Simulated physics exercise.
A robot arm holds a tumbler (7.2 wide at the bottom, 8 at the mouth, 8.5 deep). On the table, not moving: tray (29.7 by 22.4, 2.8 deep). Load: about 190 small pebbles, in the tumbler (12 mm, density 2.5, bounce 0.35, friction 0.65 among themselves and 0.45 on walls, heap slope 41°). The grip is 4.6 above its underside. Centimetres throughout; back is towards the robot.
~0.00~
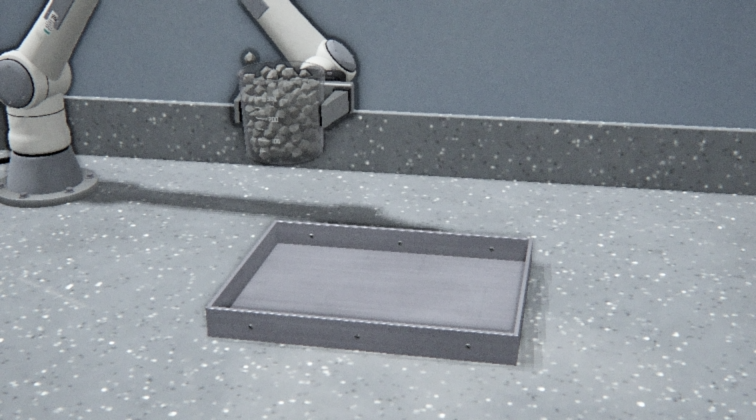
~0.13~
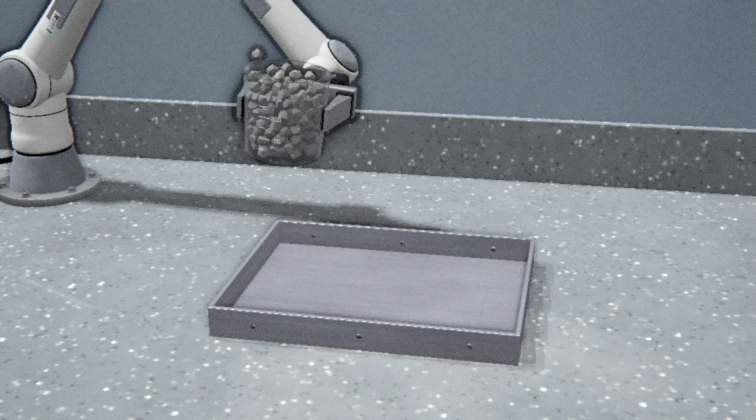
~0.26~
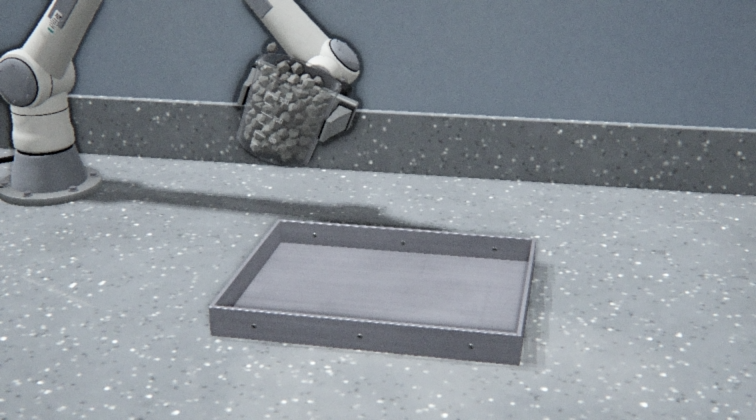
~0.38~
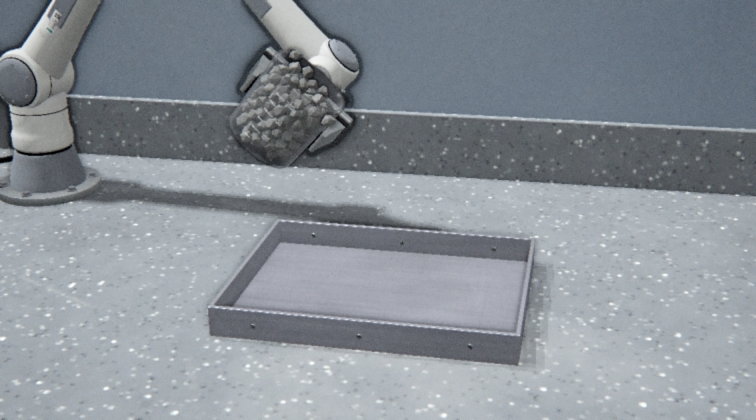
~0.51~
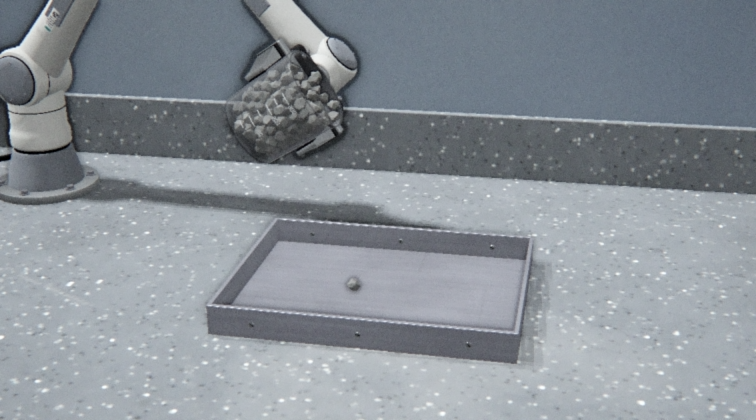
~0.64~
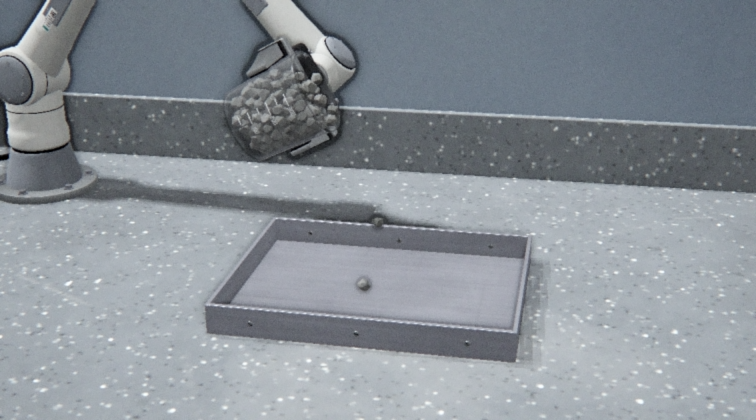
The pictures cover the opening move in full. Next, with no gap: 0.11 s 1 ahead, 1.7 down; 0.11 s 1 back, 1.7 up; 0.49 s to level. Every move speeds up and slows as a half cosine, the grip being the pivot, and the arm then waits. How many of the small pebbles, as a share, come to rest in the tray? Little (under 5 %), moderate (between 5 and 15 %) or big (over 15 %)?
In the tray the share is little, under 5 %.
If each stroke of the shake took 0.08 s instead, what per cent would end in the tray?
In that case some 0 per cent.
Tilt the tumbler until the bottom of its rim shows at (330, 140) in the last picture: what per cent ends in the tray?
Some 10 per cent.
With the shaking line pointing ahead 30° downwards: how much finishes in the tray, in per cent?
Some 5 per cent.
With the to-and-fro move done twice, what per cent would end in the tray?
It would be near 0 per cent.
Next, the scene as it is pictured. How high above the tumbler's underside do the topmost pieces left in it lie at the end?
Roughly 9.0 cm.
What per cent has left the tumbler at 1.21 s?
Near 0 per cent so far.
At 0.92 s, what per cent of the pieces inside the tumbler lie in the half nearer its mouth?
About 50 per cent.
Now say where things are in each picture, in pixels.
The first picture shows tumbler middle at (283, 114), level; upper third of the load around (283, 91), from x 250 to 315, top at y 60; 194 in the tumbler.
The second picture shows tumbler middle at (285, 114), tilted 6° forward; upper third of the load around (286, 92), from x 255 to 320, top at y 55.
The third picture shows tumbler middle at (286, 113), tilted 21° forward; upper third of the load around (287, 92), from x 250 to 325, top at y 50.
The fourth picture shows tumbler middle at (284, 113), tilted 41° forward; upper third of the load around (286, 93), from x 240 to 330, top at y 55; 193 in the tumbler, 1 in flight or on a rim.
The fifth picture shows tumbler middle at (281, 110), tilted 56° forward; upper third of the load around (285, 93), from x 240 to 355, top at y 70; 193 in the tumbler, 1 in the tray.
The sixth picture shows tumbler middle at (279, 109), tilted 62° forward; upper third of the load around (279, 92), from x 235 to 380, top at y 75; 192 in the tumbler, 1 in the tray, 1 in flight or on a rim.
After 0.92 s, tilted 59° forward, highest piece 24 above the table; 192 in the tumbler, 2 in the tray.
After 1.21 s, tilted 12° forward, highest piece 24 above the table; 192 in the tumbler, 2 in the tray.
After 1.55 s, level, highest piece 24 above the table; 192 in the tumbler, 2 in the tray.
After 2.60 s, level, highest piece 24 above the table; 192 in the tumbler, 2 in the tray.
At rest, 192 in the tumbler, 2 in the tray. That is 1 % in the tray.
